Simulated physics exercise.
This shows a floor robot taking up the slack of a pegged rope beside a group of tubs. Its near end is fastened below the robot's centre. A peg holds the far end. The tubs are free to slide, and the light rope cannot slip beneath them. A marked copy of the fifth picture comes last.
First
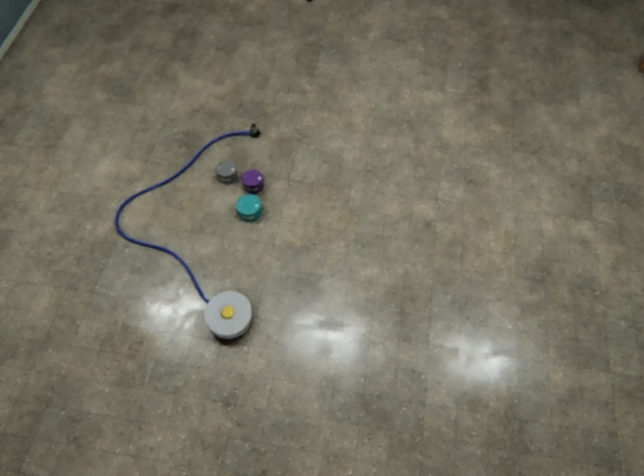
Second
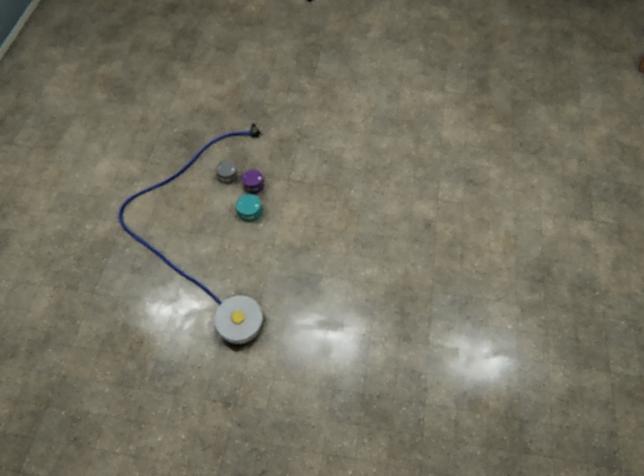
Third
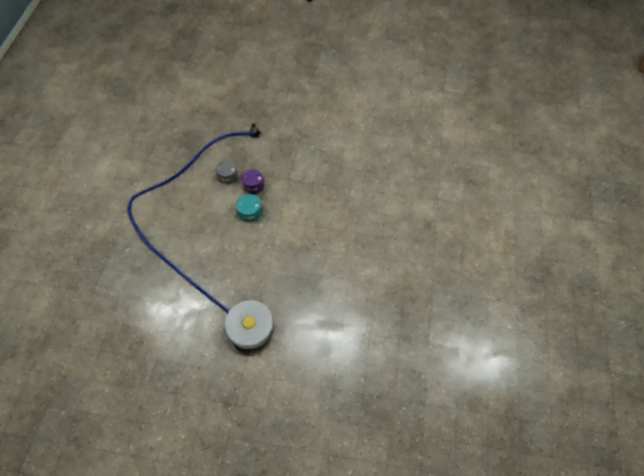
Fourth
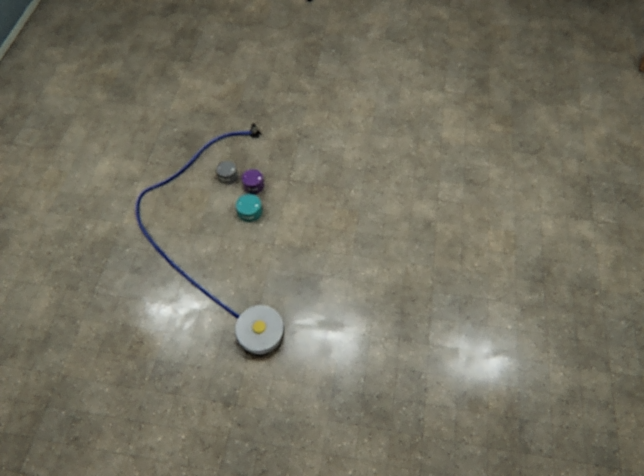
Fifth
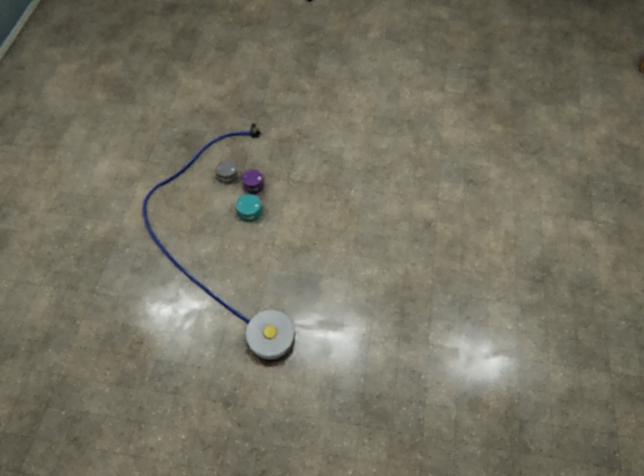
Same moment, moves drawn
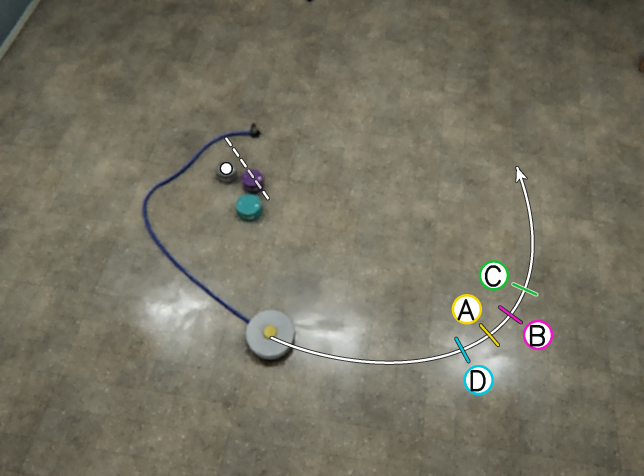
A round grey robot with a yellow centre slides slowly a short way right and slightly down across a mottled brown-grey floor, seen from high above by a still camera. A blue rope curves from it, bowing left and up to a small dark peg, with grey, purple and turquoise tubs clustered below the peg. As the robot moves, the rope's bends smooth out and its left bulge draws inward, while the tubs stay still.
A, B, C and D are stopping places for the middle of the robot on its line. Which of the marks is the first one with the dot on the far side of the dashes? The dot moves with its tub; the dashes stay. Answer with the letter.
It must go as far as A.
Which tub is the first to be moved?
Grey.
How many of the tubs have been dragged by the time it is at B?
By then, three.
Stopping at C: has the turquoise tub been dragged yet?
By then, yes.
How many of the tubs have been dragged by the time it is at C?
Three.
On the marked copy, A at (489, 335); B at (510, 315); C at (525, 289); D at (462, 350); the dashed line at (246, 166); the route from (272, 338) via (494, 332) to (517, 168); the white dot at (226, 168).
Following A. Soon after the start, robot (349, 357); grey tub (227, 173).
Later, robot (431, 357); grey tub (229, 173).
In the end, robot (492, 332); purple tub (258, 183); grey tub (257, 168); turquoise tub (271, 198); the dot on the grey tub is over the dashed line.
As for the rest, B does it too, but is farther than needed; C does it too, but is farther than needed; D leaves the dotted tub short, at (244, 172).
